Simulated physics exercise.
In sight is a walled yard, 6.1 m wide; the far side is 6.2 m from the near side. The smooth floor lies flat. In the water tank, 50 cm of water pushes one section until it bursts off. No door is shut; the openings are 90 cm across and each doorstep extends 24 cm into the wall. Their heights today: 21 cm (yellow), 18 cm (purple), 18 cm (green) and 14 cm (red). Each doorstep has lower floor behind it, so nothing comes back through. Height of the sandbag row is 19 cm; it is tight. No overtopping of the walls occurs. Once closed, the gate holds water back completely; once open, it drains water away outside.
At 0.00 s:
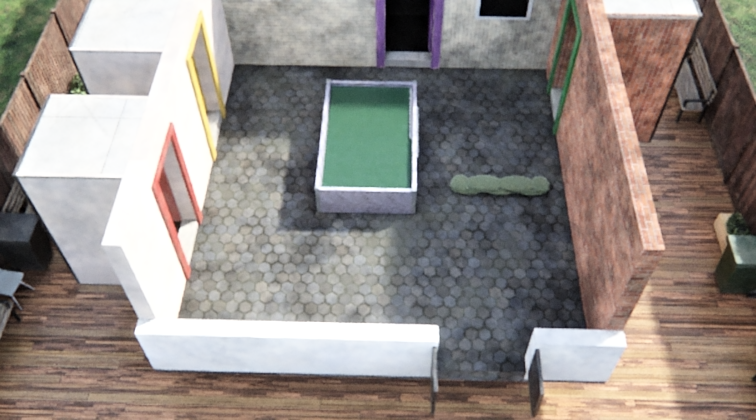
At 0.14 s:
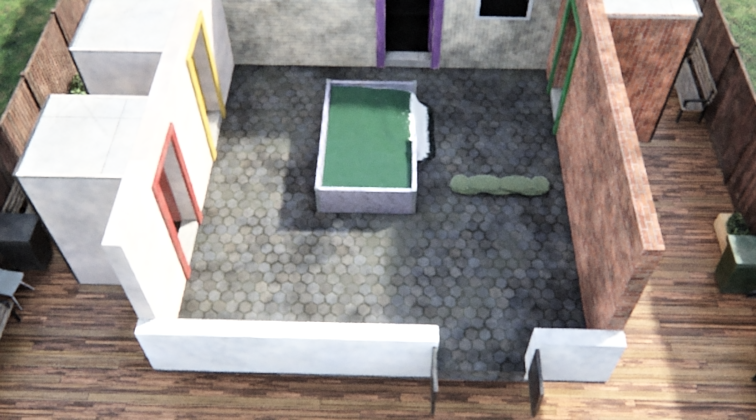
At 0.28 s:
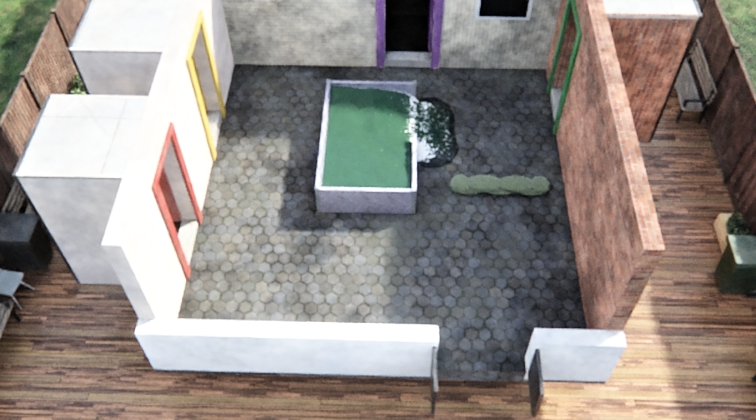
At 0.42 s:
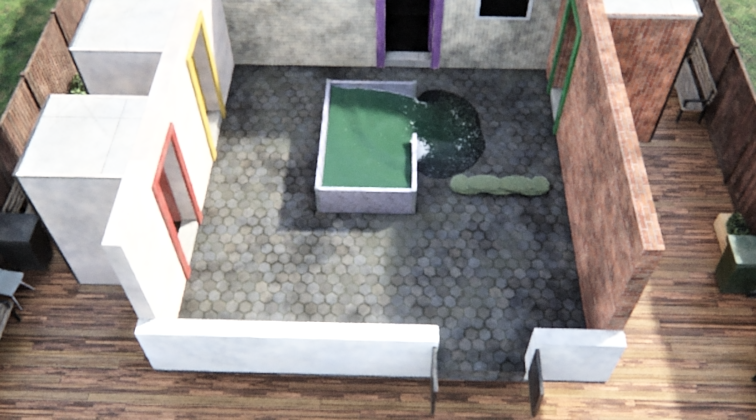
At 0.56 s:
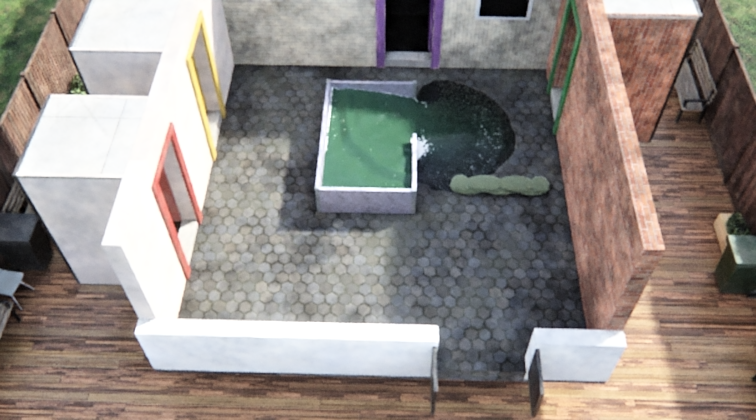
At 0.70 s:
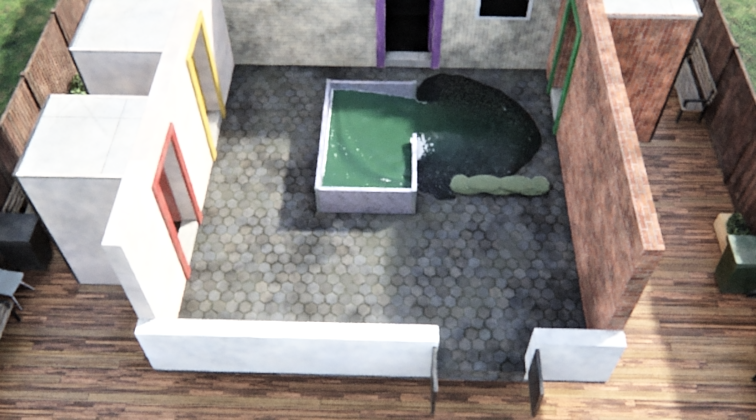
Water pours from the right side of a raised rectangular tank of green water in a walled, paved yard, foaming at the gap, then spreads rightward in a widening dark pool that reaches the low sandbag row.
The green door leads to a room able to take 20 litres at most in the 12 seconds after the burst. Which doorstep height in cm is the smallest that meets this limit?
A height of roughly 21 cm.
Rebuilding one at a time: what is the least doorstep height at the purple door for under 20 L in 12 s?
Purple: 6.5 cm.
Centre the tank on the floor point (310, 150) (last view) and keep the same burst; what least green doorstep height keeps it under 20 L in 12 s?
New minimum height: Approx. 18 cm.
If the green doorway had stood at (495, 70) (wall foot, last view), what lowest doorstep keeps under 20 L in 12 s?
Close to 17 cm at the least.
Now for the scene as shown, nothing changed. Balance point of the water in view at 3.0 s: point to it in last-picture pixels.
I'd put it close to (446, 137).
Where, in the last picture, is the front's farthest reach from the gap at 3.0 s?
Close to pixel (580, 346).
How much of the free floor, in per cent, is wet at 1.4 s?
Wet: Close to 20 %.
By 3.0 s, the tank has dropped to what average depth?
I'd put it near 21 cm.
After 1.4 s water covers 20 % of the floor, deepest (28 cm) near (418, 115); 24 cm at the green door, 2 litres in over its 18 cm doorstep.
After 3.0 s water covers 25 % of the floor, deepest (25 cm) near (517, 124); 24 cm at the green door, 39 litres in over its 18 cm doorstep.
After 12.0 s water covers 90 % of the floor, deepest (8 cm) near (418, 151); 7 cm at the green door, 50 litres in over its 18 cm doorstep.
At the green door as built, the water arrived by 0.9 s and peaked near 27 cm at 2.6 s.
With a doorstep of 18.5 cm, 45 litres would have come in within the 12 s; with 25 cm, 4 litres. So under 20 litres takes about 21 cm.
